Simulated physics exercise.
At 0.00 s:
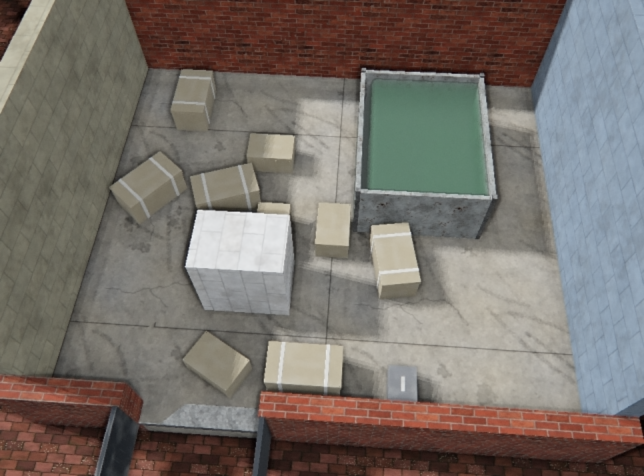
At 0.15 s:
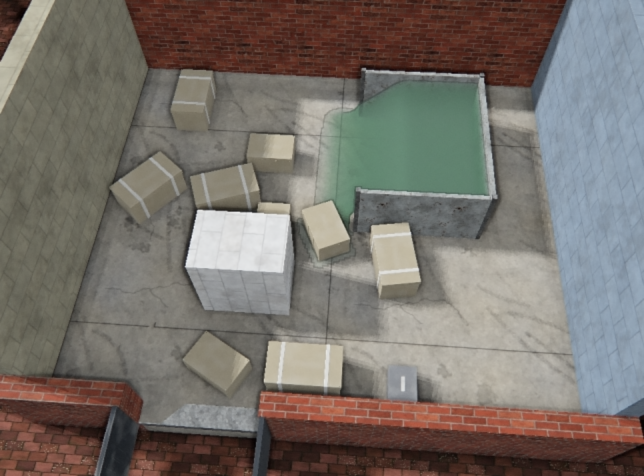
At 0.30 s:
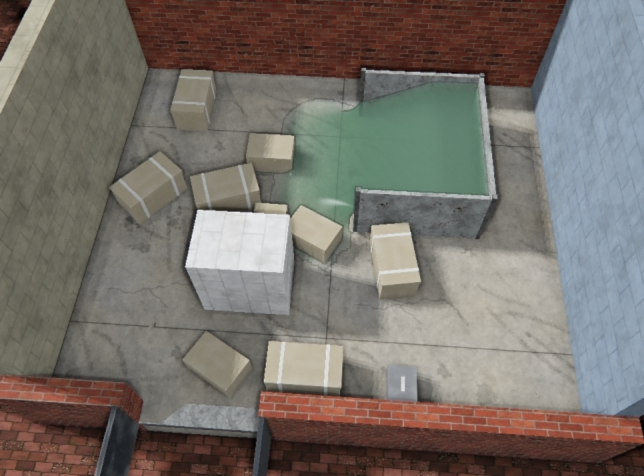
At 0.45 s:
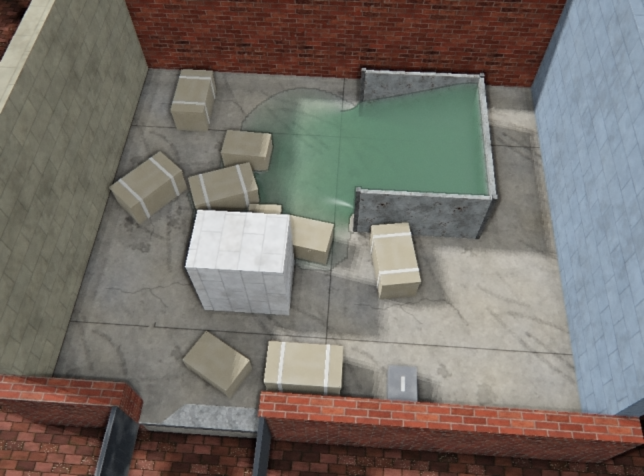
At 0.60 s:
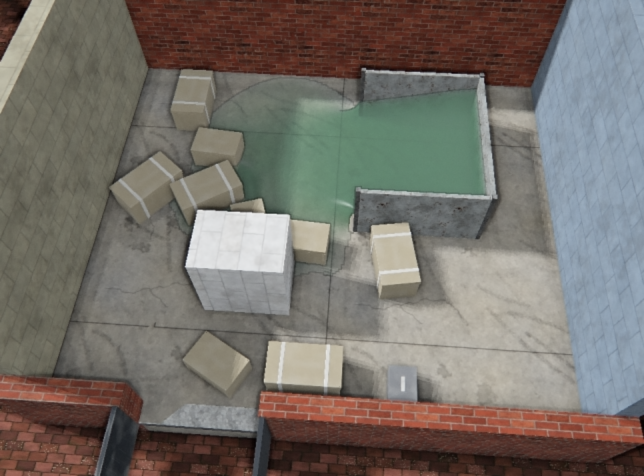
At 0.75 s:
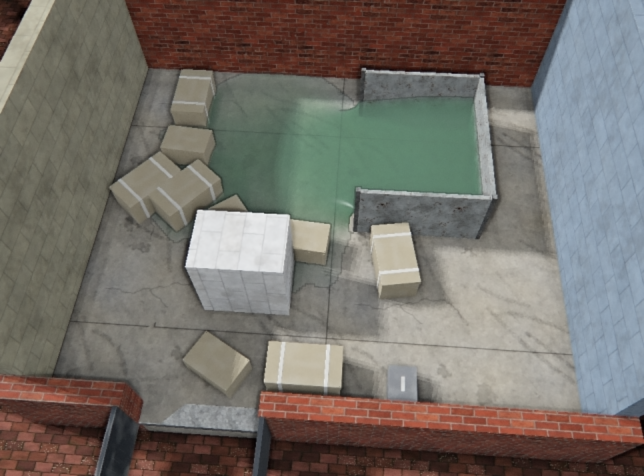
In a walled yard, green water spreads left from an open tank and pushes several boxes.
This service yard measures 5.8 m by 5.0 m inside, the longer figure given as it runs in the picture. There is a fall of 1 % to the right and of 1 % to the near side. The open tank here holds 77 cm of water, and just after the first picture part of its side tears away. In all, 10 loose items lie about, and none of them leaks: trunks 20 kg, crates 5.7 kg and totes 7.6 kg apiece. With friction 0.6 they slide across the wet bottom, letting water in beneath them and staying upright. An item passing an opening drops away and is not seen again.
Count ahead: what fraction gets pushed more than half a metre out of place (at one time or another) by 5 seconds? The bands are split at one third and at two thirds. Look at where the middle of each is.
It falls at two thirds or above.
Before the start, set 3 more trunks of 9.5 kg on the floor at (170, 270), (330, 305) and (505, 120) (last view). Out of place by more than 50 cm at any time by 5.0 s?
Each in turn ends up beyond the limit, beyond the limit, within the limit.
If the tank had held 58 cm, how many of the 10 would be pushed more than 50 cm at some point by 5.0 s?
That would give 7.
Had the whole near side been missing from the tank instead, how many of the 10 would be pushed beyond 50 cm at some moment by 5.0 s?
So the tally would be 5.
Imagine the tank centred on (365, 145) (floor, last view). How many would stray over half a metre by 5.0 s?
That gives 10 of them.
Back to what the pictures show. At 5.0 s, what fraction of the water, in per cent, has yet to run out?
92 %.
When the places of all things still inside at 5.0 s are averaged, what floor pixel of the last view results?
The centre sits near (325, 308).
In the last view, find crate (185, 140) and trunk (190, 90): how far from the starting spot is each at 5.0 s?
Respectively, 250 centimetres and 140 centimetres.
After 1.1 s 3 of 10 are over 50 cm from their spots; 2 afloat.
After 2.2 s 4 of 10 are over 50 cm from their spots; 4 afloat.
After 3.5 s 5 of 10 are over 50 cm from their spots; 4 afloat.
After 5.0 s 10 of 10 are over 50 cm from their spots, and 10 have been at some point; 6 afloat.
